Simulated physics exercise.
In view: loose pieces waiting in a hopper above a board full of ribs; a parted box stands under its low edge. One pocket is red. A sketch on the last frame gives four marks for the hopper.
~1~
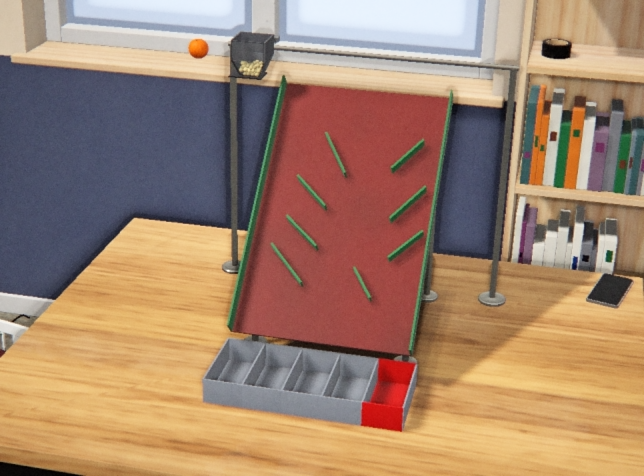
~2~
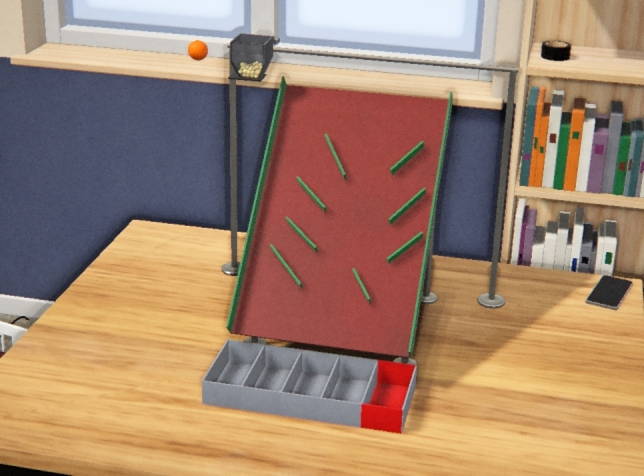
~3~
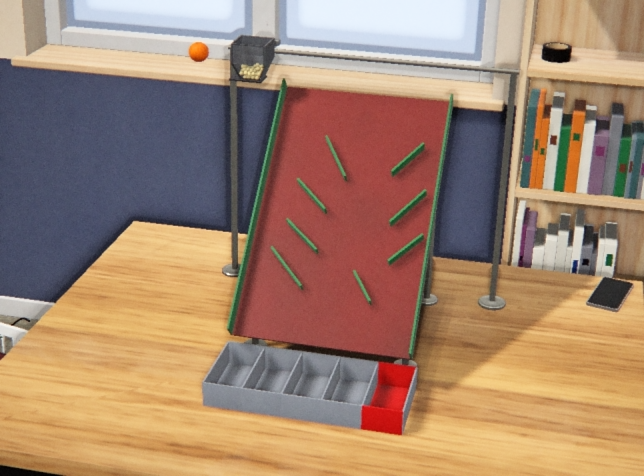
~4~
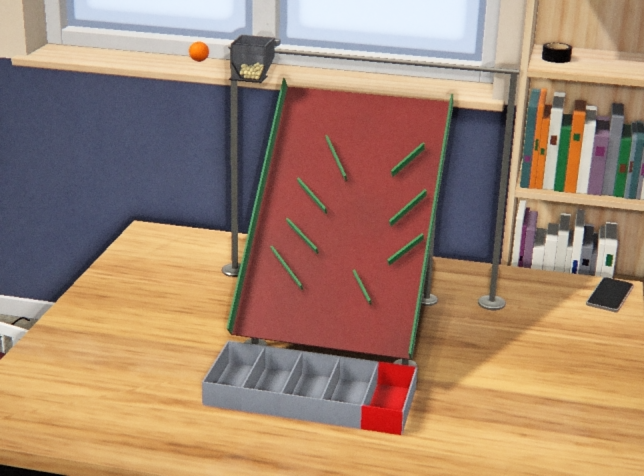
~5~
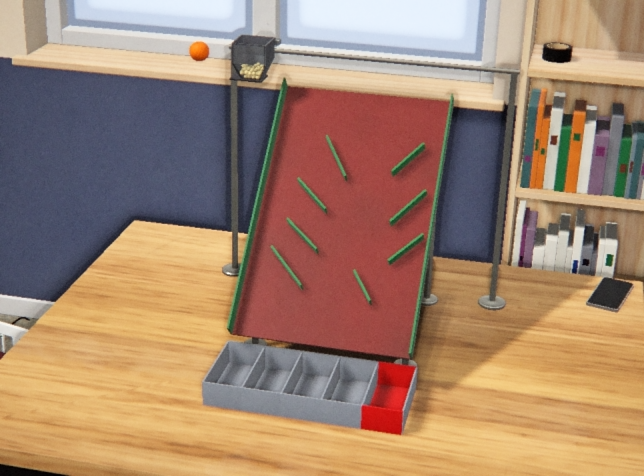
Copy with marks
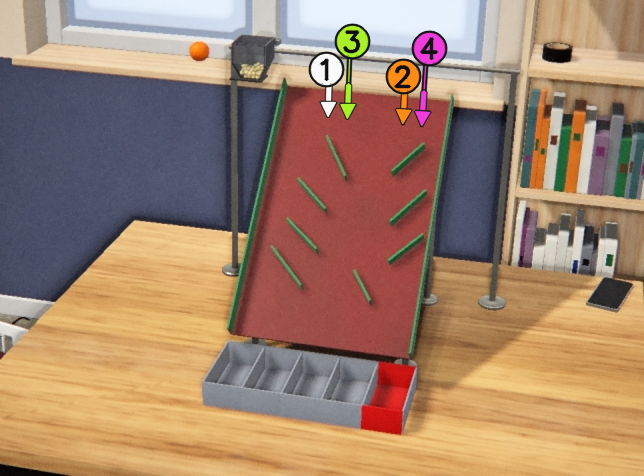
On a wooden desk by a window, a small dark hopper of pale pieces sits above a sloping red board with green ribs, over a grey divided box with one red pocket at the right; nothing visibly moves.
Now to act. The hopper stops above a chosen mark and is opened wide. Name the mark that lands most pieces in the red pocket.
Mark 3 does it best.
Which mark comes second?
1.
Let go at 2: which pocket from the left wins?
The third.
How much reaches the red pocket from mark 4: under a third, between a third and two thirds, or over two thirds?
Mark 4 gives under a third.
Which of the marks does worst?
2.
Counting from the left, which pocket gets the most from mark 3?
The fifth from the left.
On the marked copy, mark 1 meets the board at (328, 111); mark 2 meets the board at (403, 118); mark 3 meets the board at (347, 113); mark 4 meets the board at (422, 120).
For mark 1, close to a third in the red pocket, close to two thirds in other pockets.
For mark 2, a small share in the red pocket, the bulk in other pockets, a small share outside the box.
For mark 3, the bulk in the red pocket, close to a quarter in other pockets, only a few outside the box.
For mark 4, close to a quarter in the red pocket, close to two thirds in other pockets, a small share outside the box.
